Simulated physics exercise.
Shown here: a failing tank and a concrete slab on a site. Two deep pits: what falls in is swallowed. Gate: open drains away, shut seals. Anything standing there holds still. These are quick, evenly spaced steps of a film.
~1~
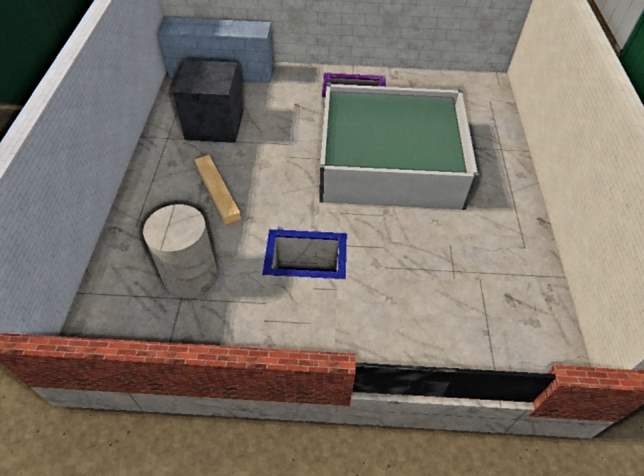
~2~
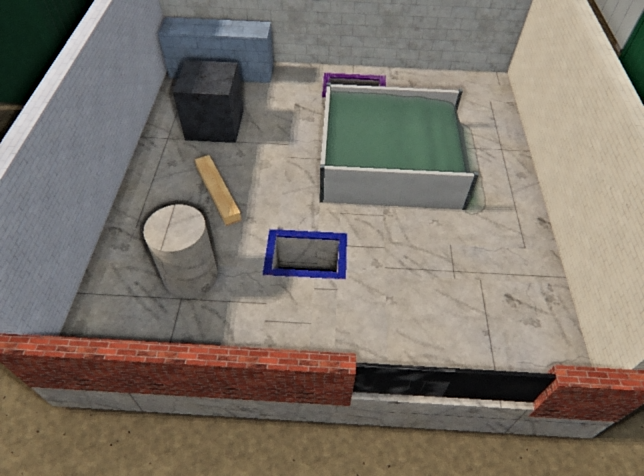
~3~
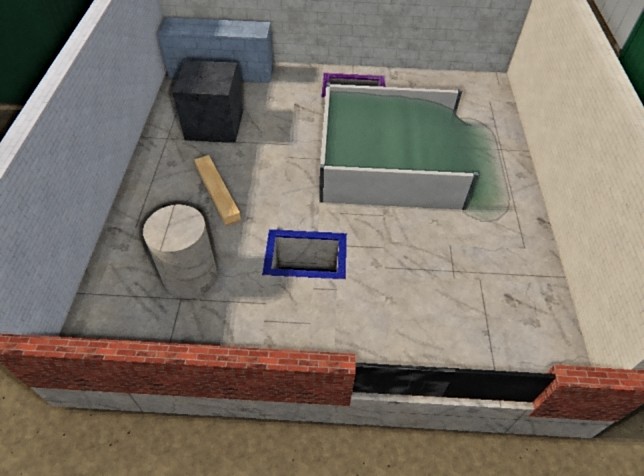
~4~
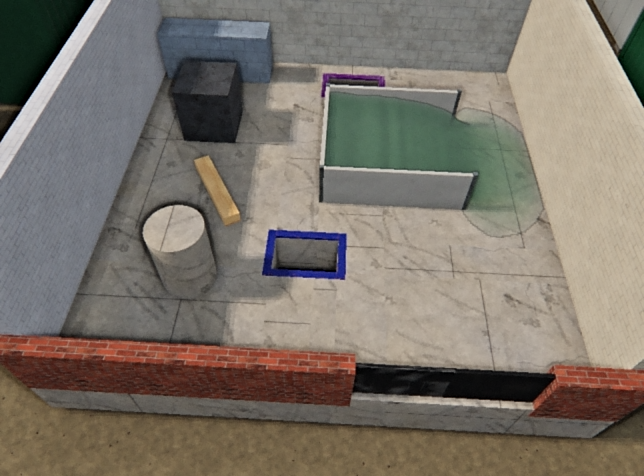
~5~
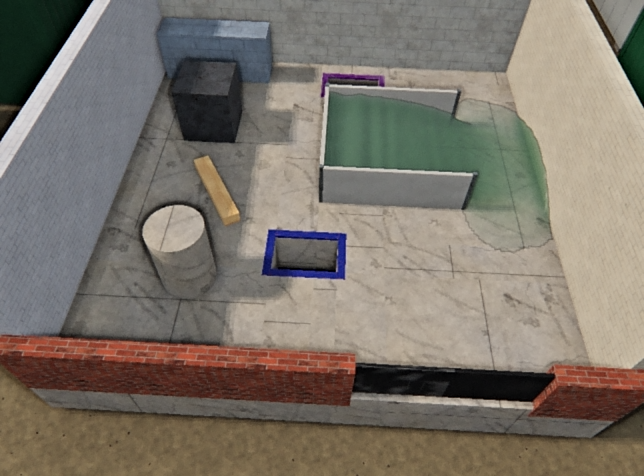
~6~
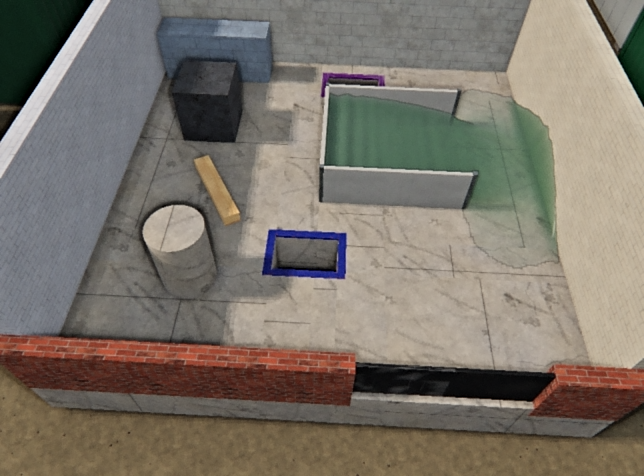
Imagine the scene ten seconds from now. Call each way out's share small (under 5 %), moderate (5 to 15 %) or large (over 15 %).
The gate's share is small. The purple pit's share is large. The blue pit's share is moderate.
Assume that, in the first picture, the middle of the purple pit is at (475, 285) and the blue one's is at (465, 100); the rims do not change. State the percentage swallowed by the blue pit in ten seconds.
The blue pit receives 30 per cent.
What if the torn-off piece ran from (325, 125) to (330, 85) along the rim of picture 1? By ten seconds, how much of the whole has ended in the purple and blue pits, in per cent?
Per cent: Purple 10, blue 15.
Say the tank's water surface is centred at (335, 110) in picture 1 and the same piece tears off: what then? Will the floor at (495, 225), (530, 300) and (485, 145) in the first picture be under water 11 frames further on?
Soaked - soaked - soaked.
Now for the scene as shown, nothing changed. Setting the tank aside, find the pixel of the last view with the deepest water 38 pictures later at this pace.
Deepest point: About (49, 362).
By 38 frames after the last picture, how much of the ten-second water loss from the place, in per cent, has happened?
Approximately 60 in a hundred, I think.
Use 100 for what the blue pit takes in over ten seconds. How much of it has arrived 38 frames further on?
Some 30 per cent.
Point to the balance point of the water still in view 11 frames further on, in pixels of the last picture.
That comes out near (458, 167).
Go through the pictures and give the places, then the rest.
The tank at (396, 130) is whole and still, in the first picture.
The front is at (469, 211), out from the gap at (459, 153), in the second picture.
The front is at (495, 215), out from the gap at (458, 155), in the third picture.
Water pours out at (457, 156) and has run to (517, 228), in the fourth picture.
Water pours out at (456, 156) and has run to (549, 232), in the fifth picture.
The front is at (557, 258), out from the gap at (456, 157), in the sixth picture.
A moment on, water covers 15 % of the floor; the gate 0 %, the purple pit 0 %, the blue pit 0 %.
Next, water covers 25 % of the floor; the gate 0 %, the purple pit 0 %, the blue pit 0 %.
Then, water covers 45 % of the floor; the gate 0 %, the purple pit 4 %, the blue pit 0 %.
Later, water covers 80 % of the floor; the gate 0 %, the purple pit 12 %, the blue pit 2 %.
In the end, water covers 100 % of the floor; the gate 0 %, the purple pit 18 %, the blue pit 7 %.
